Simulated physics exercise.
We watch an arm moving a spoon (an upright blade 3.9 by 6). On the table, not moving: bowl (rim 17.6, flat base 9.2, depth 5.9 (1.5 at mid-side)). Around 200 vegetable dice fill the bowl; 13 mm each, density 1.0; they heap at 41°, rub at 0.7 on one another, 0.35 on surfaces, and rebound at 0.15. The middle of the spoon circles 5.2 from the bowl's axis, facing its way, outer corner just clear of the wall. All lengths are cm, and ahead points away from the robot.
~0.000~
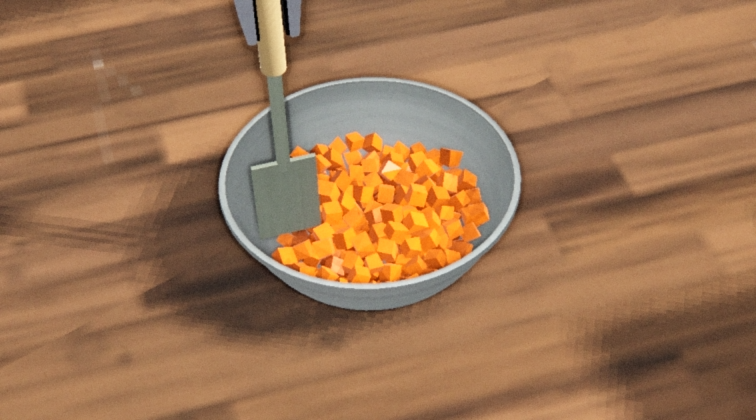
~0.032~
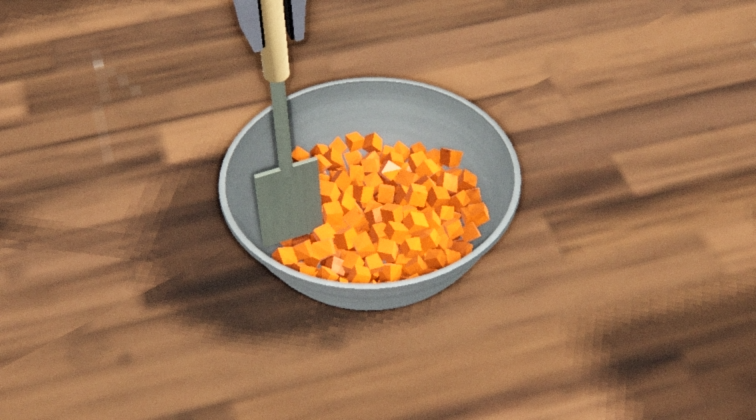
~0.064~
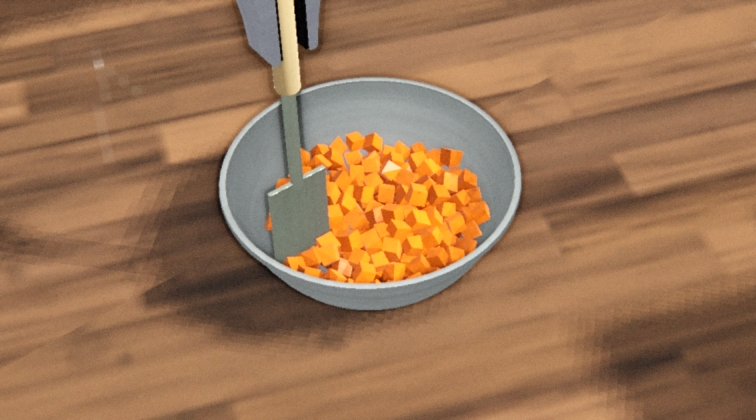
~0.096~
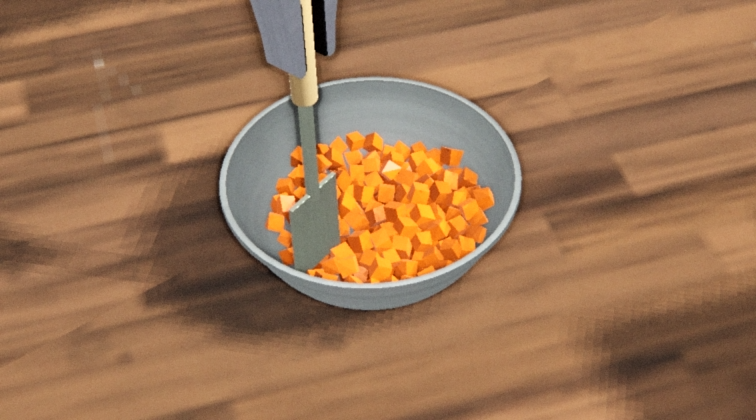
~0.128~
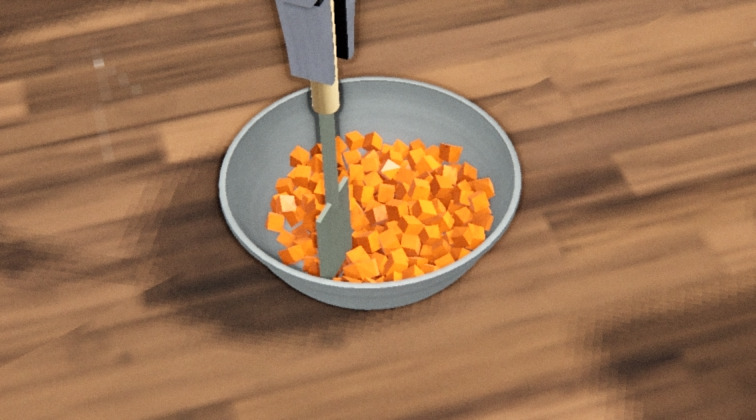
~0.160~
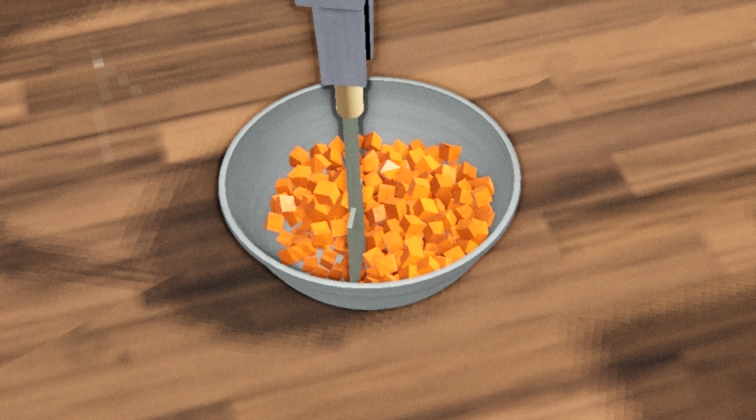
In the video, a gripper holds a spatula with a flat blade upright in a gray bowl of orange cubes on a wooden table, then moves it rightward through the pieces as the blade gradually turns edge-on.
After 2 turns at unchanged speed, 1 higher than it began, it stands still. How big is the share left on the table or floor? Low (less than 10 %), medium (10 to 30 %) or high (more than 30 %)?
A medium share, 10 to 30 %, ends on the table or floor.
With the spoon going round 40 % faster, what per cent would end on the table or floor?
It would be near 35 per cent.
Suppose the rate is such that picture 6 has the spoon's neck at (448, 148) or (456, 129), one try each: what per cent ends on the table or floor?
About 40 and 50 per cent.
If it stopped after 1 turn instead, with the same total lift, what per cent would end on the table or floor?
It would be near 15 per cent.
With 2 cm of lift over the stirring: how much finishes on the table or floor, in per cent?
About 15 per cent.
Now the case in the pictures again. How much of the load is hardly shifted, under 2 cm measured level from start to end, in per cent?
About 10 per cent.
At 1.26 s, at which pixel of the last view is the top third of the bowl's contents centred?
At about (387, 147).
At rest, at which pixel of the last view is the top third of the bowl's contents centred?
Around (345, 243).
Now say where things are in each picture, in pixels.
The first frame shows spoon neck at (281, 142), 0° round; upper third of the load around (379, 205), from x 275 to 480, top at y 140; 205 in the bowl.
The second frame shows spoon neck at (284, 148), 6° round; upper third of the load around (379, 205), from x 275 to 480, top at y 140.
The third frame shows spoon neck at (295, 161), 21° round; upper third of the load around (380, 205), from x 275 to 480, top at y 140.
The fourth frame shows spoon neck at (311, 172), 36° round; upper third of the load around (392, 211), from x 275 to 485, top at y 140.
The fifth frame shows spoon neck at (331, 180), 51° round; upper third of the load around (402, 210), from x 275 to 485, top at y 140.
The sixth frame shows spoon neck at (354, 184), 66° round; upper third of the load around (414, 210), from x 275 to 485, top at y 140; 205 in the bowl.
After 0.71 s, 324° round, highest piece 8 above the table; 184 in the bowl, 19 on the table or floor, 2 in flight or on the tool.
After 1.26 s, 222° round, highest piece 7 above the table; 169 in the bowl, 35 on the table or floor, 1 in flight or on the tool.
After 1.74 s, 0° round, highest piece 6 above the table; 165 in the bowl, 40 on the table or floor.
After 2.44 s, 0° round, highest piece 6 above the table; 165 in the bowl, 40 on the table or floor.
At rest, 165 in the bowl, 40 on the table or floor. That is 20 % on the table or floor.
